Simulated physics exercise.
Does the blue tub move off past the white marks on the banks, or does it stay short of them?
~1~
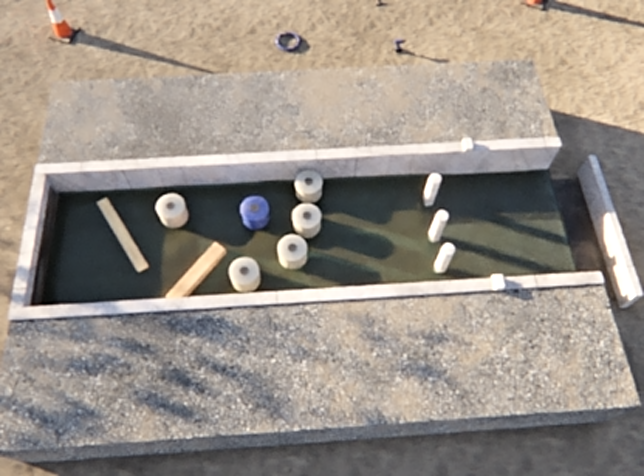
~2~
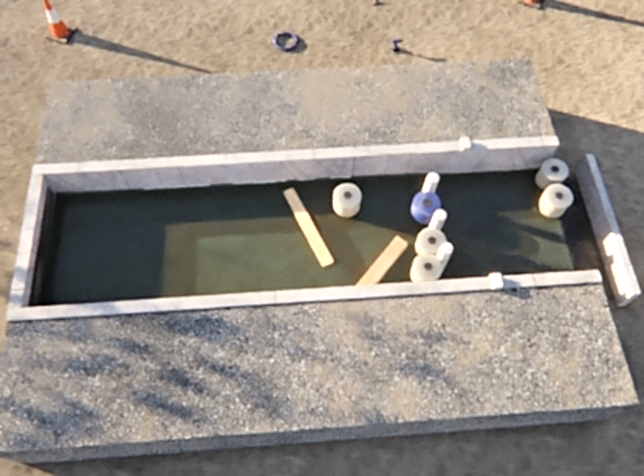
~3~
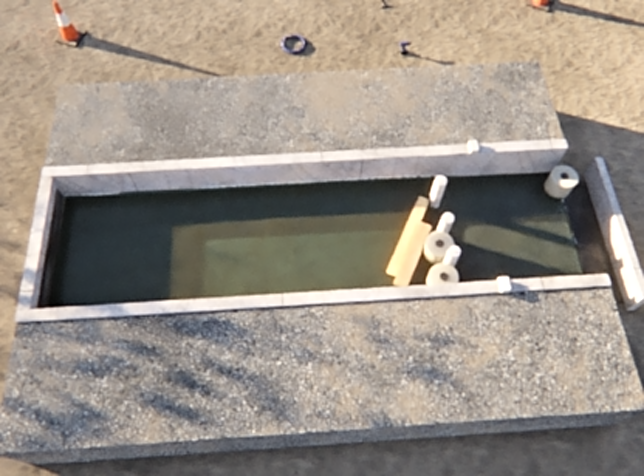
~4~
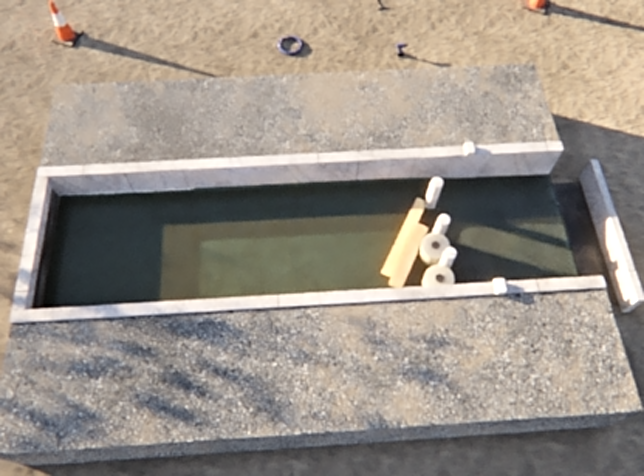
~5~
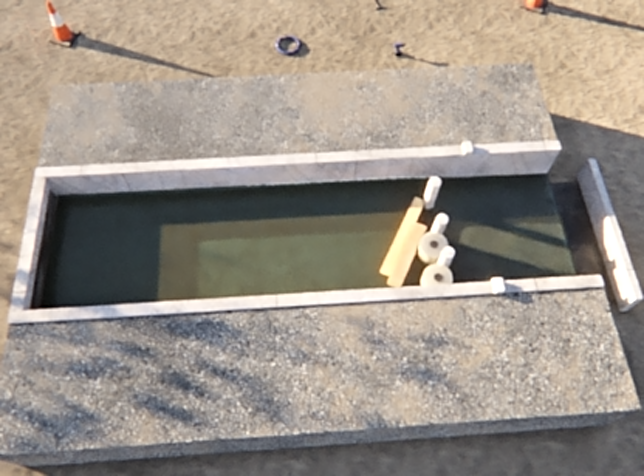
It moves off past the white marks. The blue tub reaches the top post, then gets by and is gone from the channel.
